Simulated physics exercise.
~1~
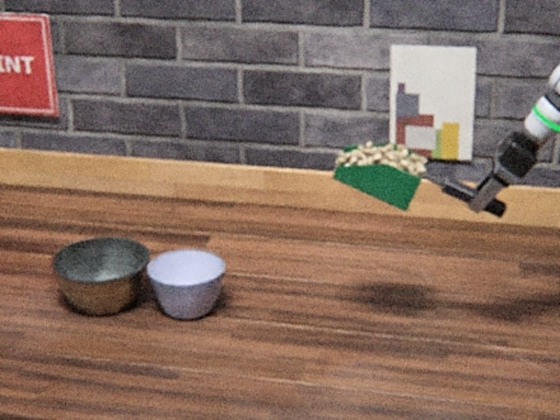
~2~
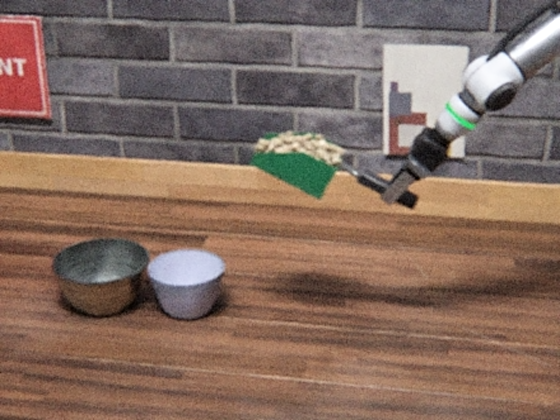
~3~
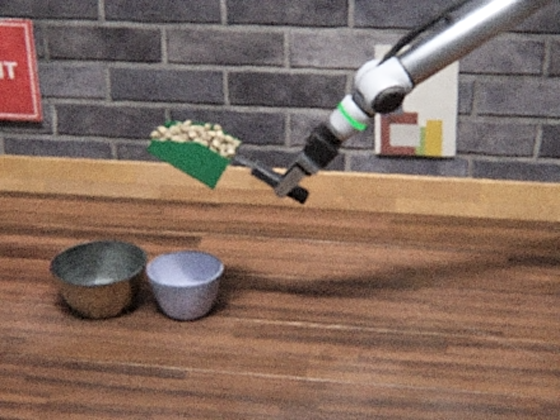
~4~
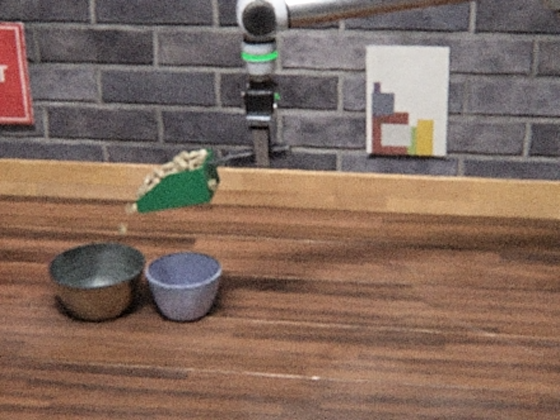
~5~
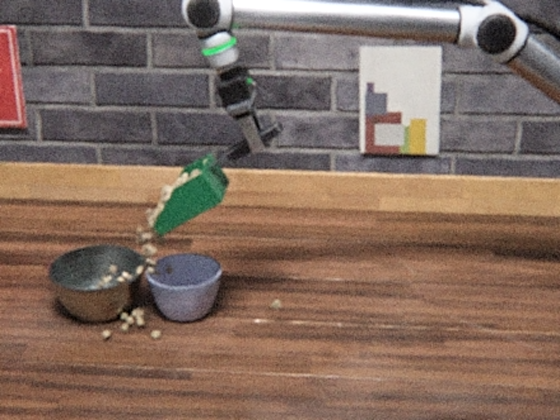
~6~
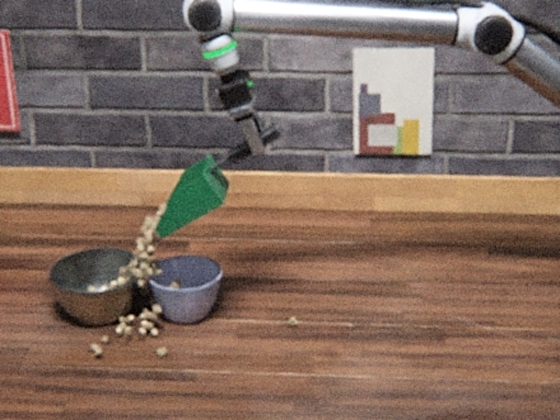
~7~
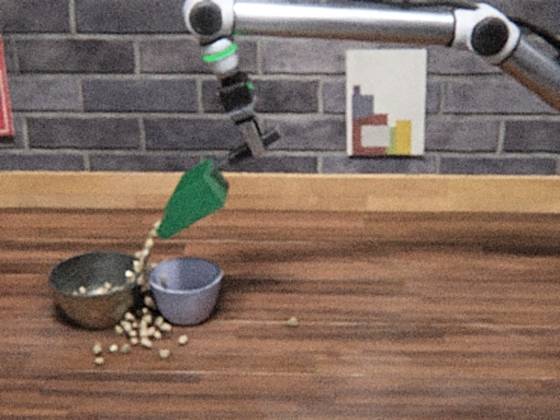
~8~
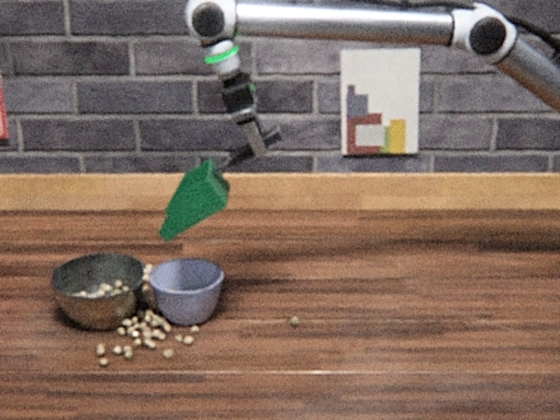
The clip opens with a robot arm holding a green scoop heaped with small pale pebbles, to the right of a dark bowl and a pale blue bowl standing side by side on a wooden table. The arm carries the scoop left until it hangs above the bowls. It then lowers and tips the scoop, and the first pebbles slip off the front. As the tilt steepens, a stream pours down where the bowls meet, some landing in the dark bowl and others scattering across the table. The stream thins and stops, leaving pebbles in the dark bowl and many strewn in front, while the tipped scoop hangs still.
